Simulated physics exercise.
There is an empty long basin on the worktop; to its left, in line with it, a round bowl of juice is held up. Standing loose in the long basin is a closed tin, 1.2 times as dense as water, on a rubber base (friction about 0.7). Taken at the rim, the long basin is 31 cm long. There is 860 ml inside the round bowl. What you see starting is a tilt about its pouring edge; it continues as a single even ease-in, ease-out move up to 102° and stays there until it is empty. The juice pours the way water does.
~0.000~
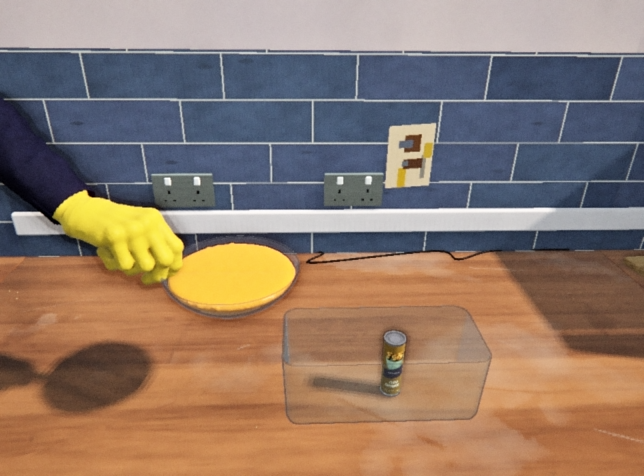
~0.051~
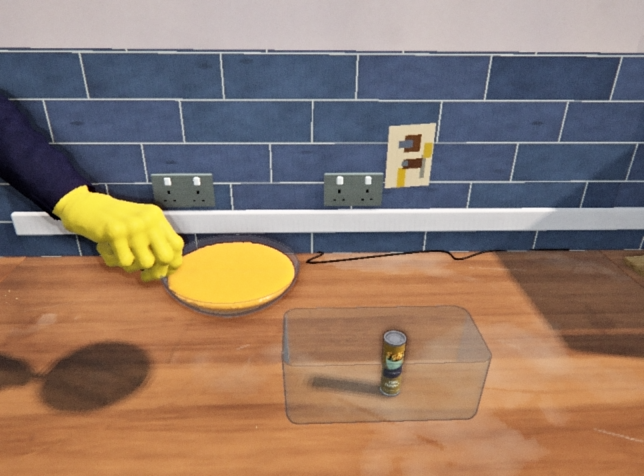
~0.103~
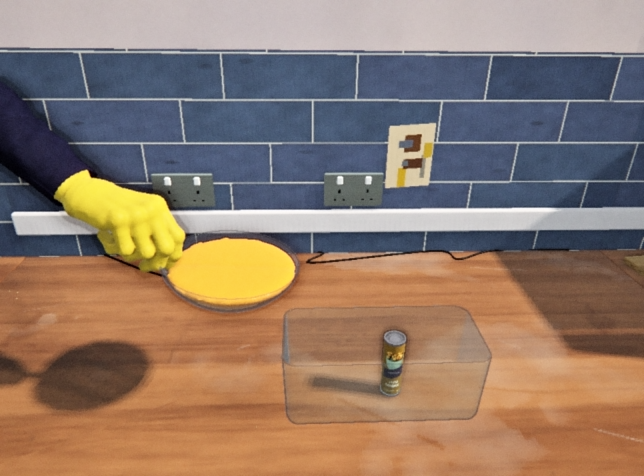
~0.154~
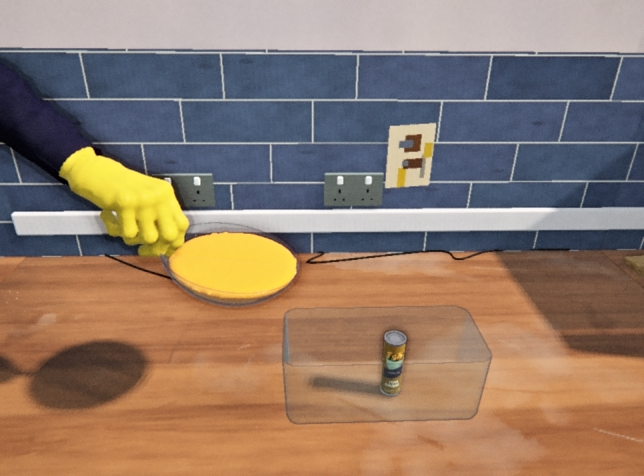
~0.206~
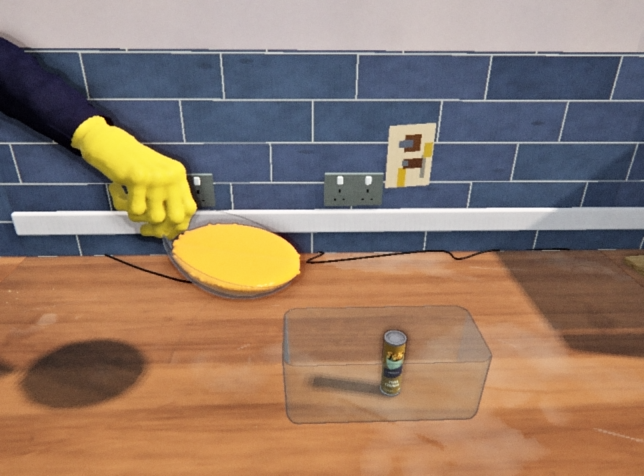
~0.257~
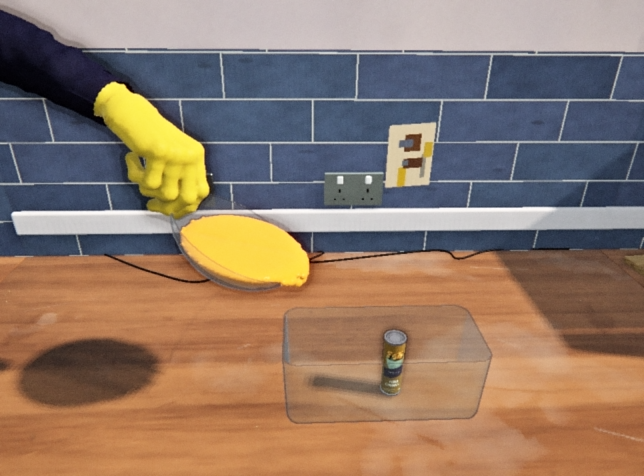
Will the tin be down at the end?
Yes: Looks to me like it can't hold out.
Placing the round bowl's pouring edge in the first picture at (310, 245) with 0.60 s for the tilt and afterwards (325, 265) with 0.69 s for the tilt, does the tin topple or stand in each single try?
First it stays on its base; then it stays on its base.
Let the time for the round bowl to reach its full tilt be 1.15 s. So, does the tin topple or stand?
Then the tin does not tip.
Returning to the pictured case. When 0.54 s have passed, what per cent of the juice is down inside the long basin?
Close to 26 in a hundred.
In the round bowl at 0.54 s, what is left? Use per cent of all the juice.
Roughly 4 %.
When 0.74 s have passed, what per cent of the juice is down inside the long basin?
Some 88 per cent.
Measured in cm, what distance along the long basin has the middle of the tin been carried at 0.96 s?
It has moved some 7 cm.
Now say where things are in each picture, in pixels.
In the first picture, it leans 0°; its right rim is at (299, 267); the juice meets the walls at (169, 271) and (295, 269); the long basin's rim runs from (284, 336) to (479, 333); the tin's top is at (395, 340).
In the second picture, it leans 1°; its right rim is at (299, 267); the juice meets the walls at (169, 269) and (295, 269).
In the third picture, it leans 6°; its right rim is at (299, 267); the juice meets the walls at (169, 263) and (295, 266).
In the fourth picture, it leans 12°; its right rim is at (299, 267); the juice meets the walls at (171, 254) and (297, 263).
In the fifth picture, it leans 21°; its right rim is at (299, 267); the juice meets the walls at (174, 241) and (292, 259); 3 per cent is over the edge.
In the sixth picture, it leans 31°; its right rim is at (298, 267); the juice meets the walls at (182, 229) and (281, 250); 10 per cent is over the edge.
Then, 0.54 s in, the tilt is 90° and 4 per cent is still to pour; the tin stands where it began.
Then, 0.74 s in, the tilt is 102° and 0 per cent is still to pour; the tin leans 42°.
Then, 0.96 s in, the tilt is 102° and 0 per cent is still to pour; the tin lies on its side.
Then, 1.19 s in, the tilt is 102° and 0 per cent is still to pour; the tin lies on its side.
Finally, the tin lies on its side.
